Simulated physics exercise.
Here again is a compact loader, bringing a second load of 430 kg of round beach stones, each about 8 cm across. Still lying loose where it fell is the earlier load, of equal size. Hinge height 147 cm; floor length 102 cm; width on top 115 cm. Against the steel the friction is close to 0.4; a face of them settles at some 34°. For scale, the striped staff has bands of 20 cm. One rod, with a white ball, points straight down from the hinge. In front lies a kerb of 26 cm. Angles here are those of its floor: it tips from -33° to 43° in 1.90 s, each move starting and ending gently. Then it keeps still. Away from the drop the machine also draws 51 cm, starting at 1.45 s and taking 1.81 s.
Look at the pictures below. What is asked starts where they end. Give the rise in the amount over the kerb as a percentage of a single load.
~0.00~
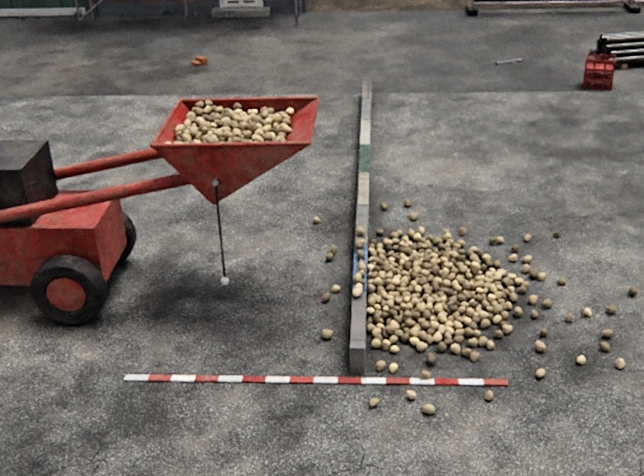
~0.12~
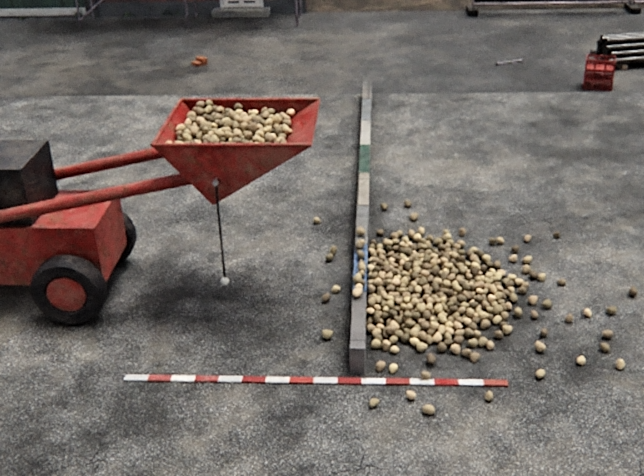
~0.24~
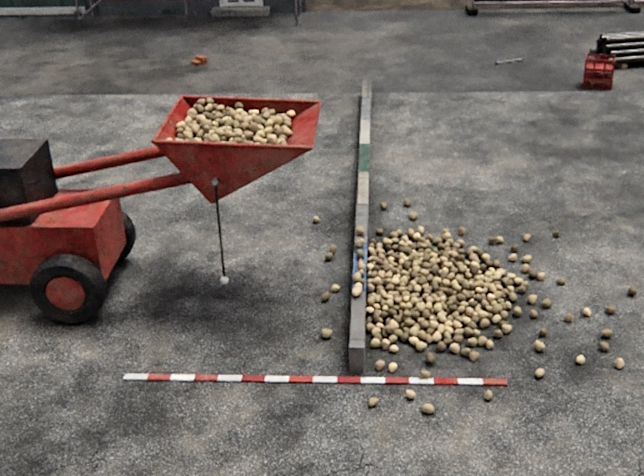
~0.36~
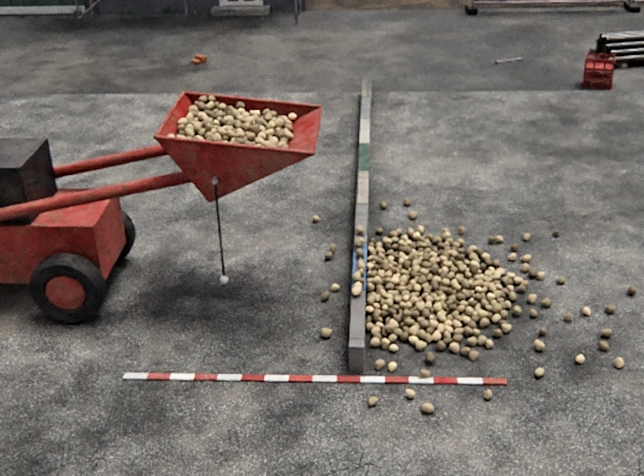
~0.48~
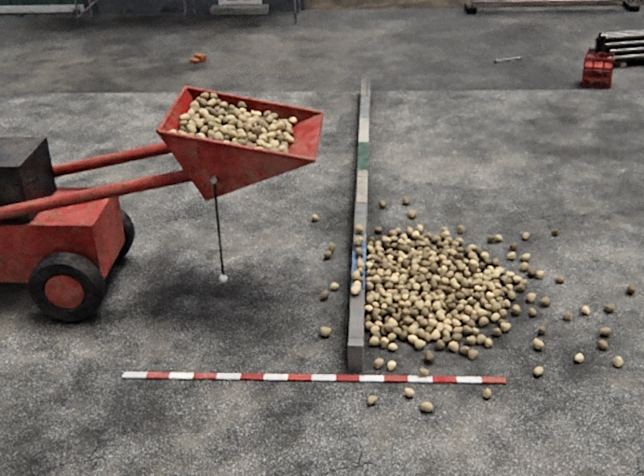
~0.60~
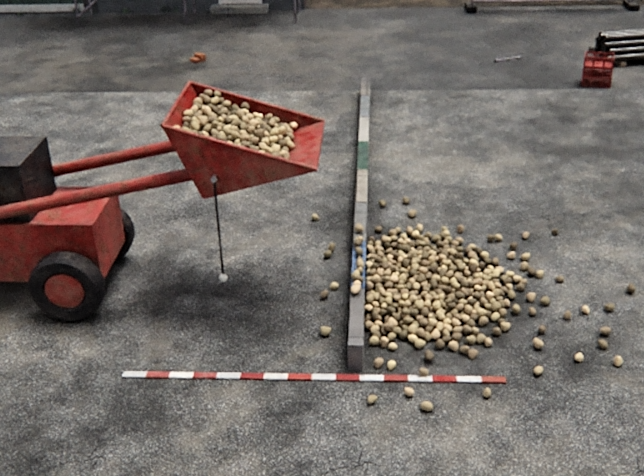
2 %.
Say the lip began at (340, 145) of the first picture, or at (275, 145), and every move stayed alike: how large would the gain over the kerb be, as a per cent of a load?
35 % and 0 %.
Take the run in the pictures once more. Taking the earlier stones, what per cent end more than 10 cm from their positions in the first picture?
Close to 0 in a hundred of them.
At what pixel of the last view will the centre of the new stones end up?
Centre: Approx. (322, 282).
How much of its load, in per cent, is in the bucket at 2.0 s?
It holds some 10 per cent.
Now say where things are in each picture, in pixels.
Lip at (310, 143), floor tilted -33°, highest stones at (230, 114). The earlier load is highest near (360, 260), 30 cm above ground level, 3 % on this side of the kerb, 97 % over the kerb, in the first frame.
The bucket is at -32°, its lip at (311, 145); the top of the load is at (231, 115); the stones move at 0.1 m/s on average, in the second frame.
The bucket is at -30°, its lip at (312, 148); the top of the load is at (223, 114); the stones move at 0.1 m/s on average, in the third frame.
Lip at (314, 154), floor tilted -26°, highest stones at (217, 110); the stones move at 0.1 m/s on average, in the fourth frame.
The bucket is at -21°, its lip at (315, 161); the top of the load is at (201, 106); the stones move at 0.2 m/s on average, in the fifth frame.
Lip at (317, 170), floor tilted -15°, highest stones at (202, 102); the stones move at 0.2 m/s on average, in the sixth frame.
After 1.4 s the floor is at 31°; in per cent of one load, 93 in the bucket, 10 on this side of the kerb, 97 over the kerb; the foremost stones are at (595, 304).
After 2.0 s the floor is at 43°; in per cent of one load, 12 in the bucket, 91 on this side of the kerb, 97 over the kerb; the foremost stones are at (595, 304).
After 3.7 s the floor is at 43°; in per cent of one load, 0 in the bucket, 101 on this side of the kerb, 99 over the kerb; the foremost stones are at (595, 304).
After 6.4 s the floor is at 43°; in per cent of one load, 0 in the bucket, 101 on this side of the kerb, 99 over the kerb; the foremost stones are at (595, 304). Net gain over the kerb, 2.
